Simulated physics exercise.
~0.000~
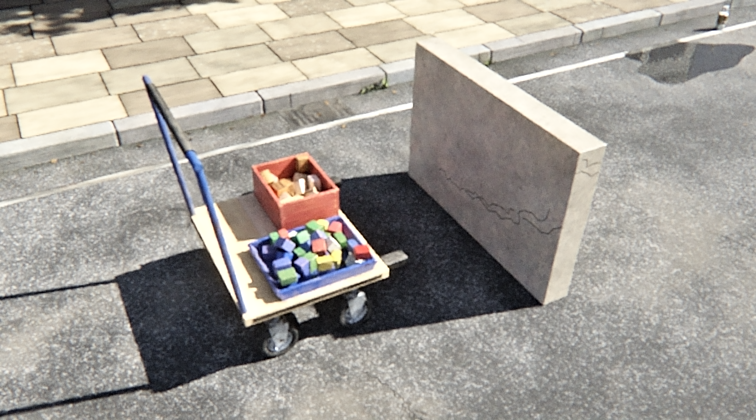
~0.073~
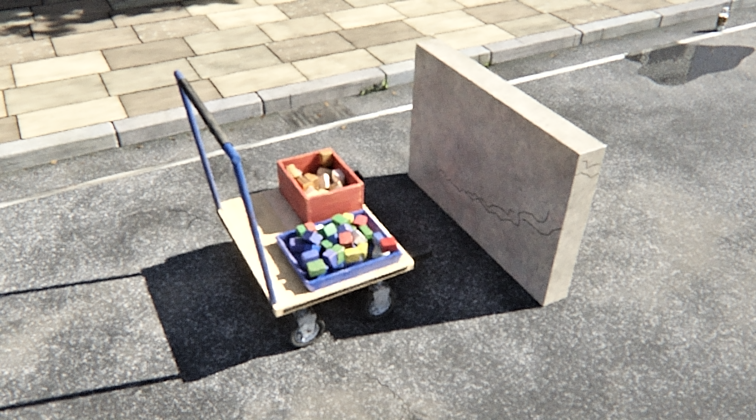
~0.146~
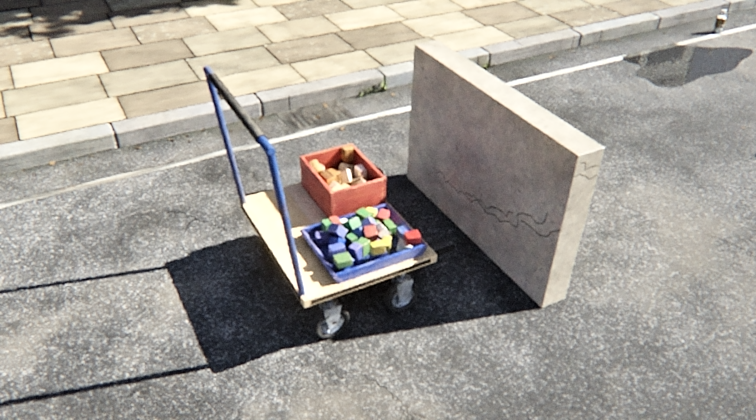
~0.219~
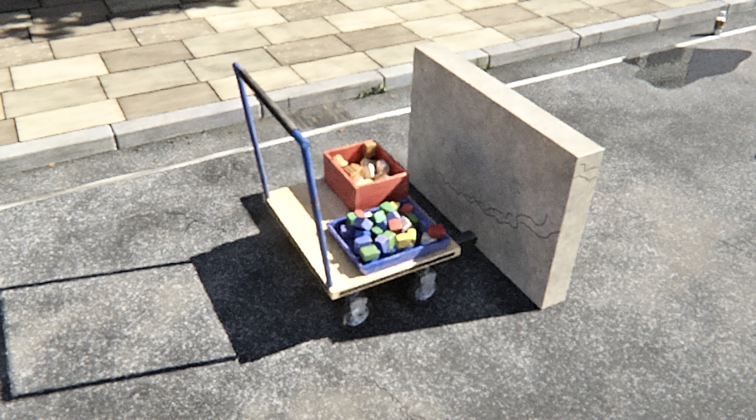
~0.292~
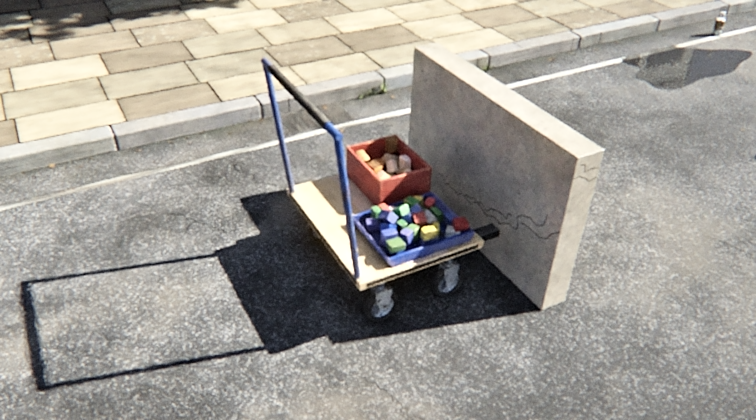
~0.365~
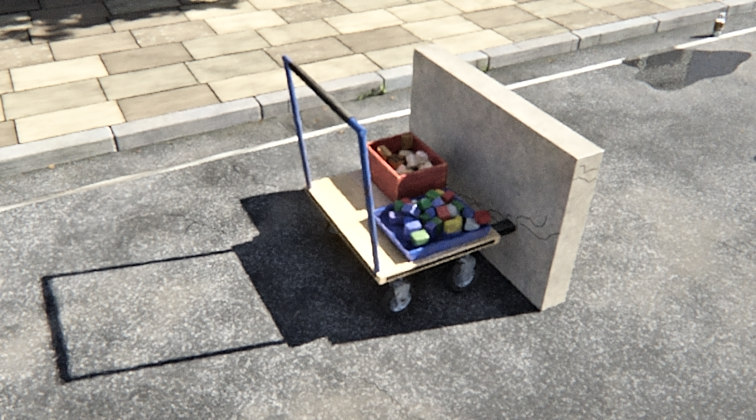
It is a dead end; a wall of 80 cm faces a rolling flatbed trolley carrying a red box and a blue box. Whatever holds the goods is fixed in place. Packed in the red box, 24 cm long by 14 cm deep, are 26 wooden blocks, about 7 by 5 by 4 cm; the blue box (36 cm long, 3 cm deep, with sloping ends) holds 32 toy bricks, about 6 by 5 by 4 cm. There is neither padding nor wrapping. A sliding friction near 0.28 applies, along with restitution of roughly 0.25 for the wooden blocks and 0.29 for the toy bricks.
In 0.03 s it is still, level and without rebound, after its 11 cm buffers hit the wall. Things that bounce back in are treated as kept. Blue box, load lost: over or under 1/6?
Over.
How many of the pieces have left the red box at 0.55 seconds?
Red box - about 0 out by that time.
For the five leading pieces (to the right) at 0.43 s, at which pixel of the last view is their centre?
They are centred near (469, 200).
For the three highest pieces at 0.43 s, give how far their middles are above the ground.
Roughly 46 centimetres.
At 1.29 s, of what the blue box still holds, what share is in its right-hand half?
Roughly 100%.
After 0.43 s, red box 26 in, 0 out and blue box 31 in, 1 out.
After 0.55 s, red box 26 in, 0 out and blue box 25 in, 7 out.
After 0.78 s, red box 26 in, 0 out and blue box 20 in, 12 out.
When it is over (at 1.29 s), red box 26 in, 0 out and blue box 20 in, 12 out. Asked share, 12 of 32, 38 per cent.
